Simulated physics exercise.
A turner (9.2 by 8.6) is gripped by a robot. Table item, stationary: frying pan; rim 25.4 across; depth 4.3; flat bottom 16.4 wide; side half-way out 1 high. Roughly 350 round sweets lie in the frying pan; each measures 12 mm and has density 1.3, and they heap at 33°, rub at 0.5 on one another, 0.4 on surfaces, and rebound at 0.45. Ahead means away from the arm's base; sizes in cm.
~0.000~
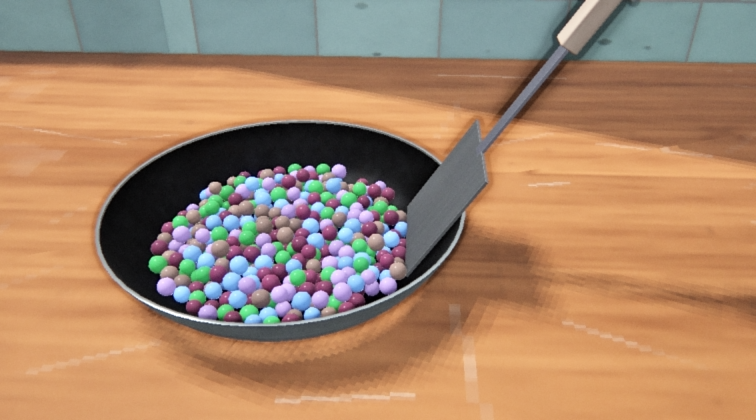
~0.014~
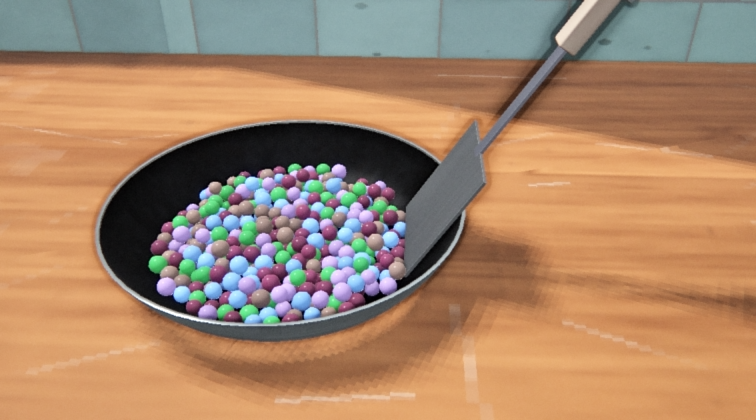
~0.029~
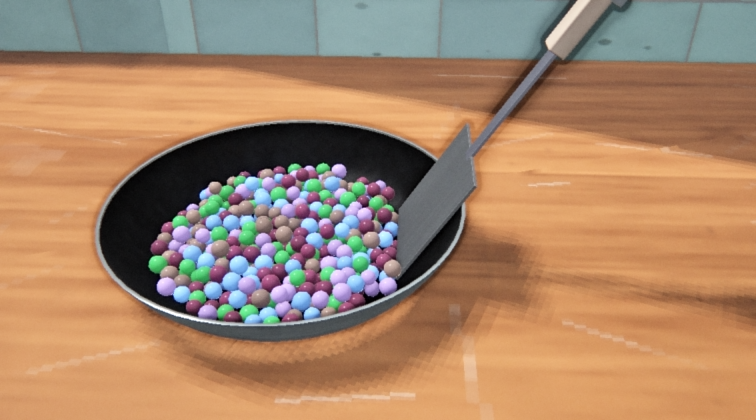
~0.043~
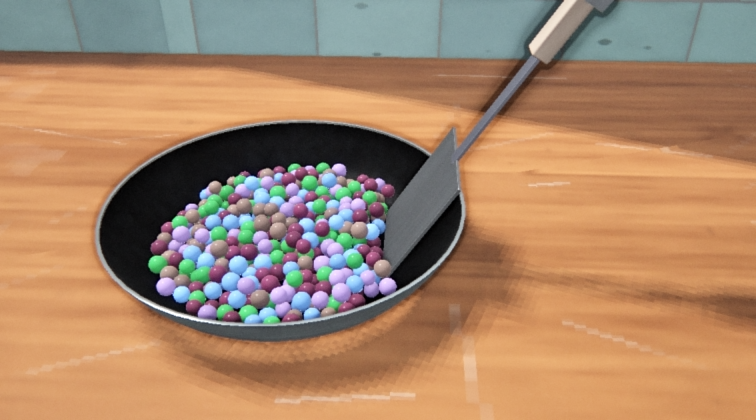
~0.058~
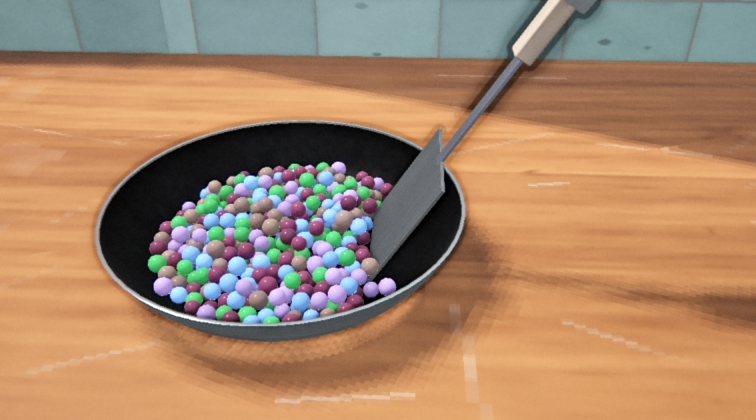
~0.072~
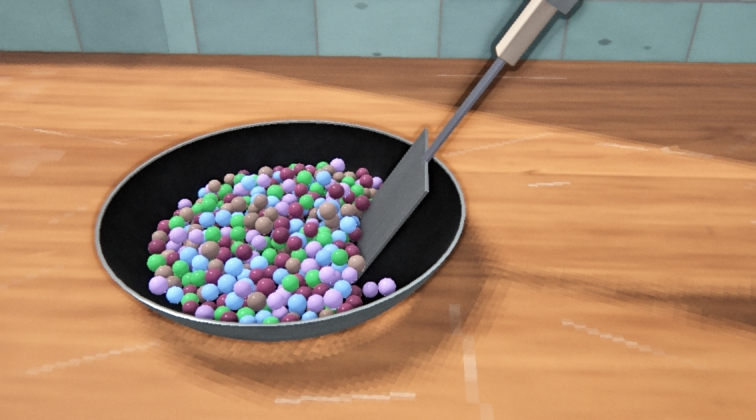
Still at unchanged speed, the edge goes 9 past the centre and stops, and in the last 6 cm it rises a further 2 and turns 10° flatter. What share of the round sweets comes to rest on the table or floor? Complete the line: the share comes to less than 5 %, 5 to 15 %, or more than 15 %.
The share comes to more than 15 %.
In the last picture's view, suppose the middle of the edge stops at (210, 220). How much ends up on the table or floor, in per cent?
Roughly 0 per cent, I'd say.
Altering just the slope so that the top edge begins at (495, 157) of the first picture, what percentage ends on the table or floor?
Around 25 percent ends up on the table or floor.
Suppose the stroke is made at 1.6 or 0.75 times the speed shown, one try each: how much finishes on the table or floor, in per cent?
Some 30 and 15 per cent.
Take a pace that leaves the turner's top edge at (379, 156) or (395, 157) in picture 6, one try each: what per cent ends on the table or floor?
First try around 35 %, second try around 30 %.
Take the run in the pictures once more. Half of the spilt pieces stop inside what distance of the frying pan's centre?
It works out to near 20 cm.
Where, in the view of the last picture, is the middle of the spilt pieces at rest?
My best guess is near (39, 240).
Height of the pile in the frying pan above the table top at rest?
Near 5.0 centimetres high.
By 0.14 s, sloping 58°, highest piece 7 above the table; 351 in the frying pan.
By 0.22 s, sloping 55°, highest piece 6 above the table; 351 in the frying pan.
By 0.45 s, sloping 48°, highest piece 6 above the table; 270 in the frying pan, 73 on the table or floor, 8 on the blade or in flight.
By 1.50 s, sloping 48°, highest piece 5 above the table; 270 in the frying pan, 81 on the table or floor.
Final count, 270 in the frying pan, 81 on the table or floor. That is 23 % on the table or floor.
